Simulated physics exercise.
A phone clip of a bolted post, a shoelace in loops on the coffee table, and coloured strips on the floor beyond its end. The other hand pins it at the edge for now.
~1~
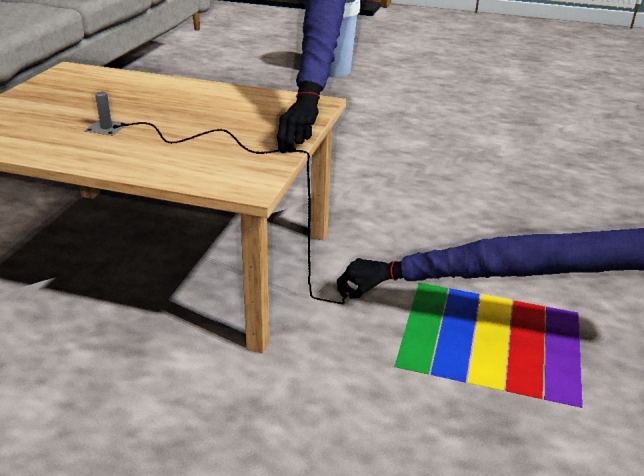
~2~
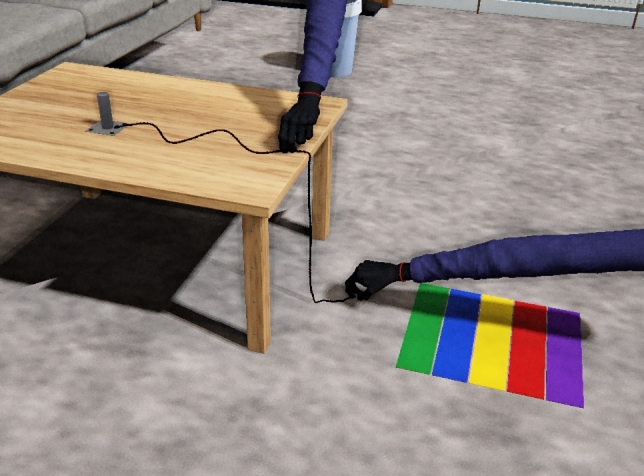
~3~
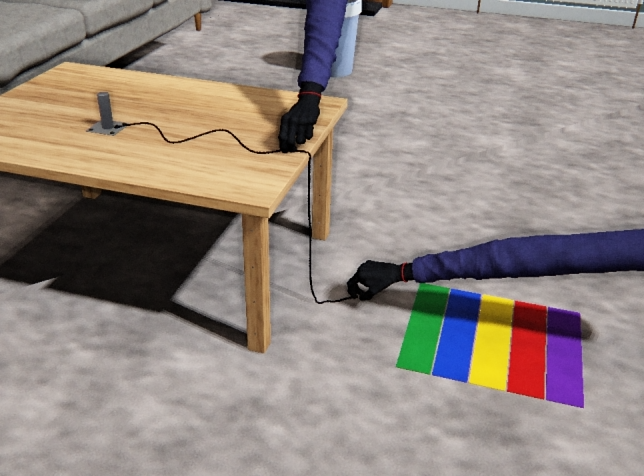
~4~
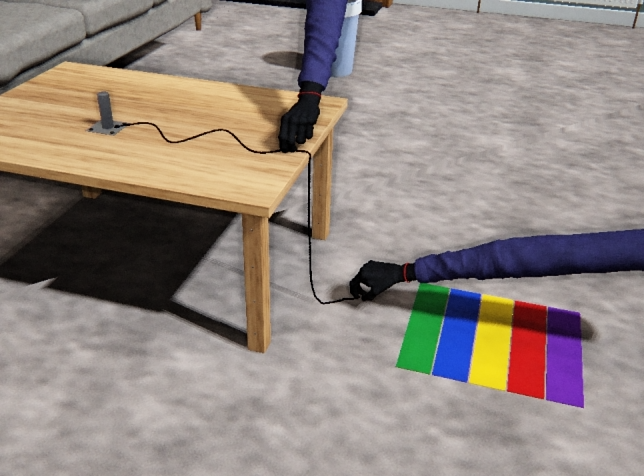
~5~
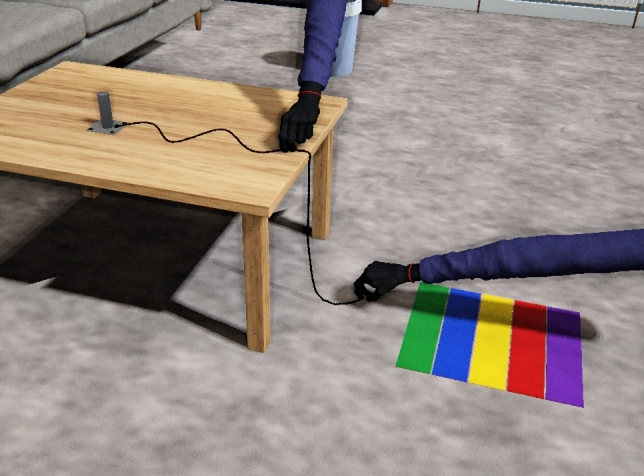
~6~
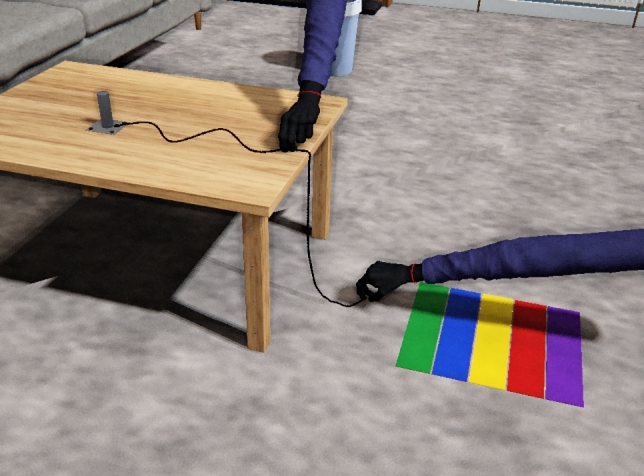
To begin with, one gloved hand presses a dark shoelace at the edge of a wooden coffee table, while another holds its end near the floor, left of five coloured strips. The lower hand then draws the end slightly rightward, and the hanging part bends a little as the looped part stays still.
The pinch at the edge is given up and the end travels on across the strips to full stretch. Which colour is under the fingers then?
It gets as far as the red strip.
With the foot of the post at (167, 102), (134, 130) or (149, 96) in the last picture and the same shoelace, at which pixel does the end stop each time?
In that order: (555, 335), (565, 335) and (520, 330).
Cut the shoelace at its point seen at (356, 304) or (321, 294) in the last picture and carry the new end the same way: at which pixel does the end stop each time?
Try by try, around (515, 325) and (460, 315).
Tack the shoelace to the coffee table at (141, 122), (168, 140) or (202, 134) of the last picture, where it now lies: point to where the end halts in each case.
In that order: (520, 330), (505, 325) and (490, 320).
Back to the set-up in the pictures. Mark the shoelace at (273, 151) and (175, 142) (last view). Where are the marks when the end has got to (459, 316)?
About (312, 179), and the other about (201, 139).
A little later, end near (459, 316); over blue.
Next, end near (505, 325); over yellow.
When it is tight, end near (532, 330); over red. The red one.
